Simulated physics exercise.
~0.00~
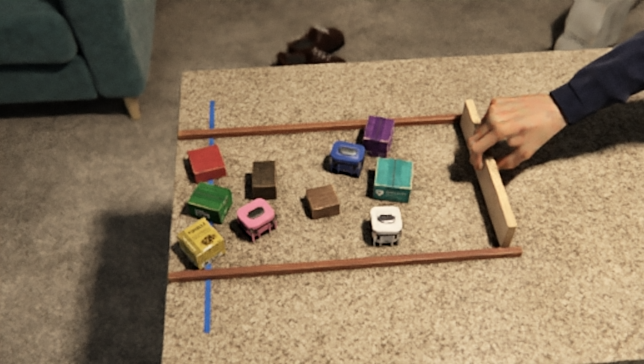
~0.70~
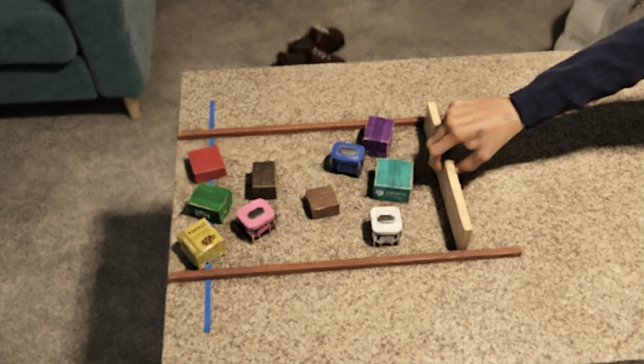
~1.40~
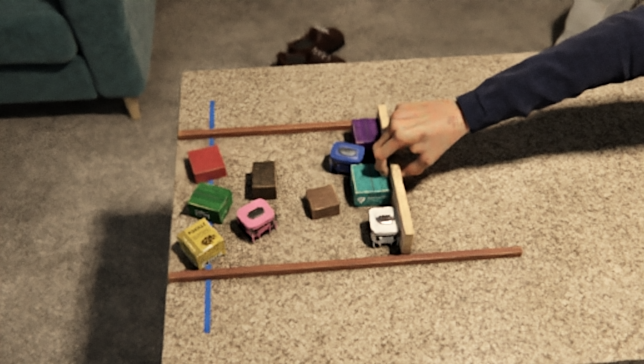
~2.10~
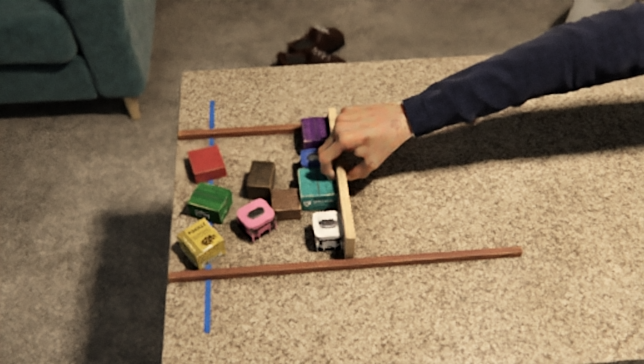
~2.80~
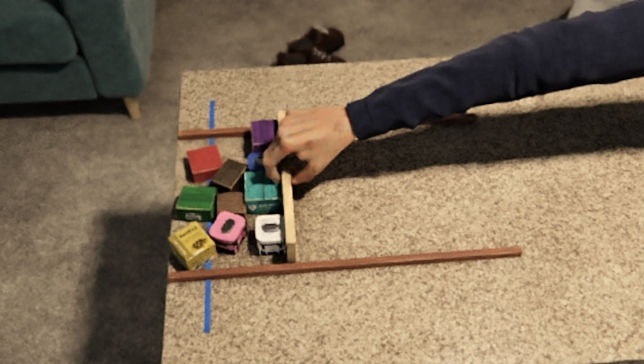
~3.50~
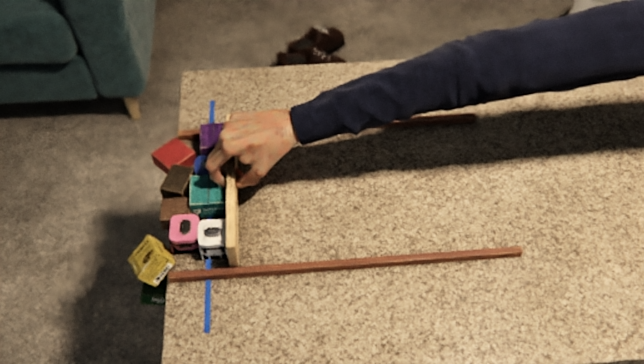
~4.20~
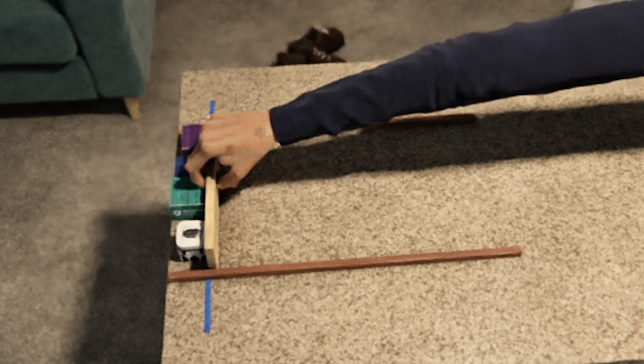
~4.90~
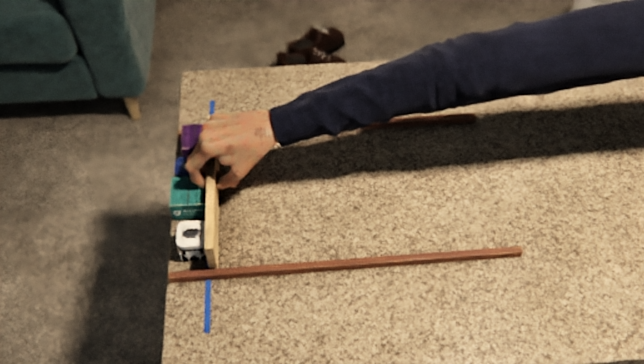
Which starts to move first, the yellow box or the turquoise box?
The turquoise box starts to move first. The yellow box stays still until later, when the pushed group has bunched up near the left edge.
To begin with, small colourful blocks and cases lie scattered between two reddish-brown rails on a speckled tabletop, while a hand holds an upright wooden board at the right. The hand slides the board left, and it reaches the purple, turquoise and white things first. They are pushed on towards the brown and dark blocks, and the group bunches up against the pink case. The crowd is then driven to the left edge, where the yellow box tips off. Finally the board stops near the blue tape, with the red, green, yellow, pink, brown and dark things gone and the turquoise box still on the table.
